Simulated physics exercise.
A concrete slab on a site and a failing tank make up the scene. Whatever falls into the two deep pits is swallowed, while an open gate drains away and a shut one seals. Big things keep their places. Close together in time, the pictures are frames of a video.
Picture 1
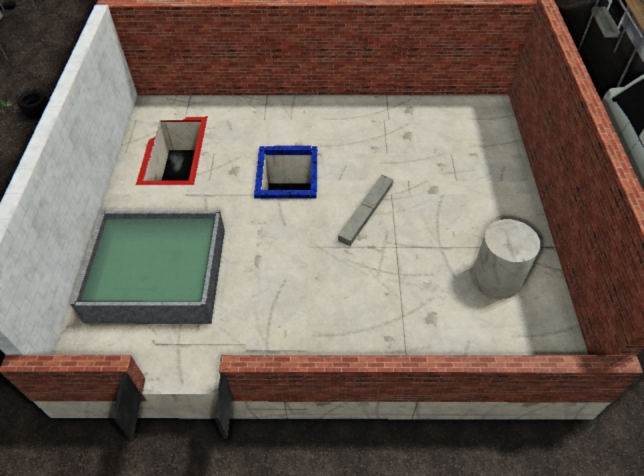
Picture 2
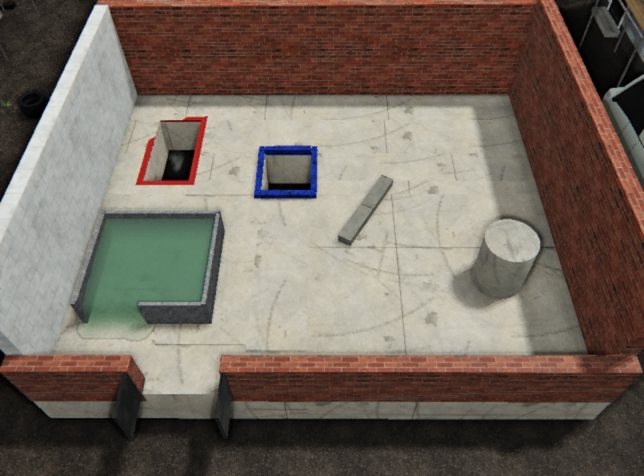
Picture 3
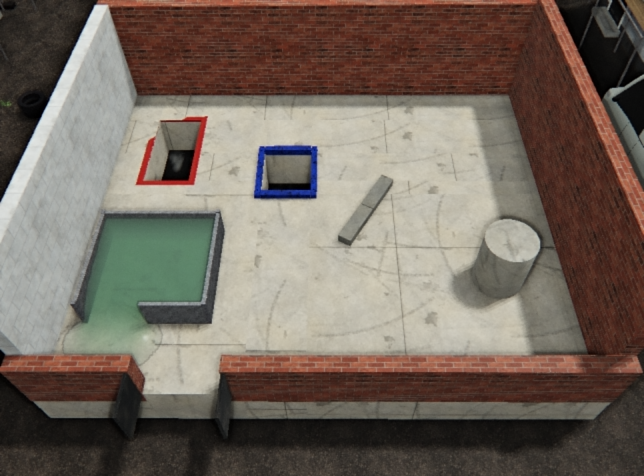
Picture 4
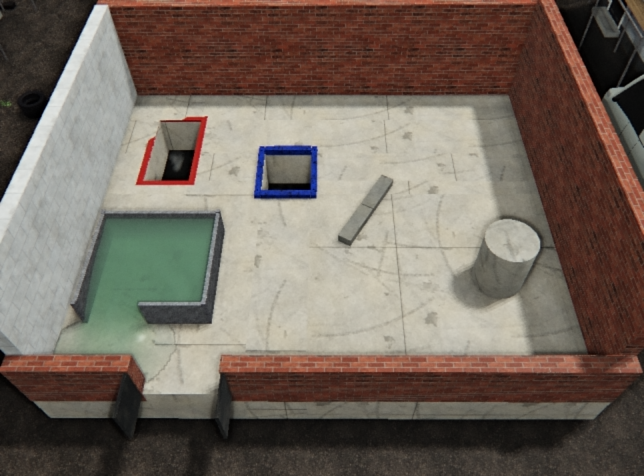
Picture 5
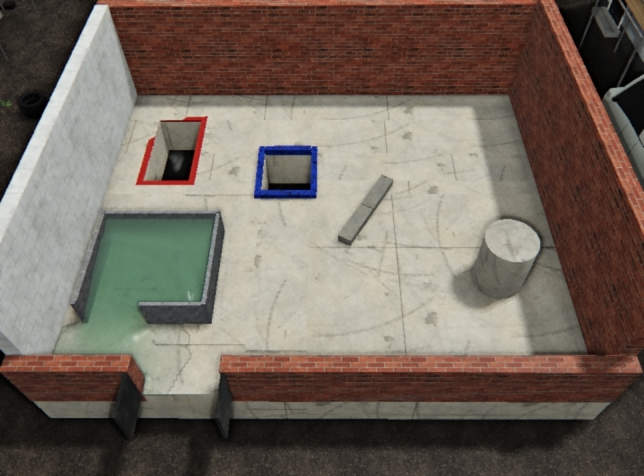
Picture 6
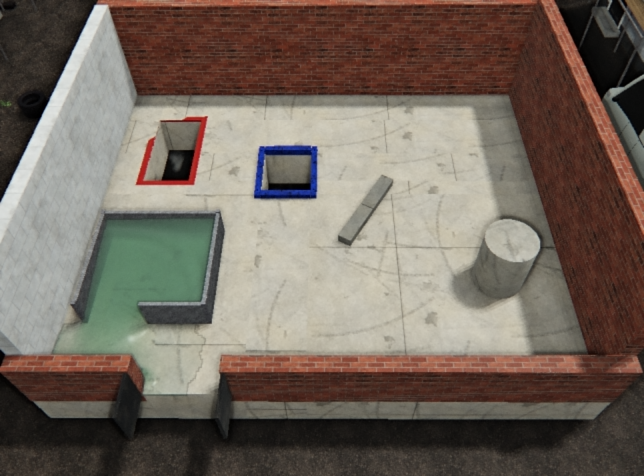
A walled concrete slab held a tank of green water, two framed square holes, a block and a cylinder; the tank's front wall opened at the left, and water spread toward the gap in the brick.
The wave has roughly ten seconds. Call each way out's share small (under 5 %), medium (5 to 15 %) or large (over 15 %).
Small, medium or large: The gate gets a large share; the red pit gets a medium share; the blue pit gets a small share.
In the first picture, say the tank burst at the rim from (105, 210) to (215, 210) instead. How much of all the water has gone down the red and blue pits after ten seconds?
In per cent: Red 60, blue 0.
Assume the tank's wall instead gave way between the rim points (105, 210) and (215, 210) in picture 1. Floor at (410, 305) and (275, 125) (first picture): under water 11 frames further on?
In the order asked: Out of reach, sodden.
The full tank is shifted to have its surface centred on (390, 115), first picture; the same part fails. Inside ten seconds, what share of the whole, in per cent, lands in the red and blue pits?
Result in per cent: Red pit 2, blue pit 0.
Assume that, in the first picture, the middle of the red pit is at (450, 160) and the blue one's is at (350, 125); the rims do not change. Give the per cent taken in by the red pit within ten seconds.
Red: 2 %.
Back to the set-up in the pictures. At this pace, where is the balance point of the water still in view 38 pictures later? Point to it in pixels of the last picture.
Close to (225, 286).
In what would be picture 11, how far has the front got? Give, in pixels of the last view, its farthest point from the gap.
Somewhere around (246, 378).
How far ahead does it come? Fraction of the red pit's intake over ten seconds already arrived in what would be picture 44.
Near 60 %, I'd say.
A moment on, water covers 5 % of the floor; the gate 1 %, the red pit 0 %, the blue pit 0 %.
Next, water covers 15 % of the floor; the gate 3 %, the red pit 0 %, the blue pit 0 %.
Then, water covers 30 % of the floor; the gate 7 %, the red pit 2 %, the blue pit 0 %.
Later, water covers 40 % of the floor; the gate 13 %, the red pit 6 %, the blue pit 0 %.
In the end, water covers 45 % of the floor; the gate 18 %, the red pit 10 %, the blue pit 0 %.
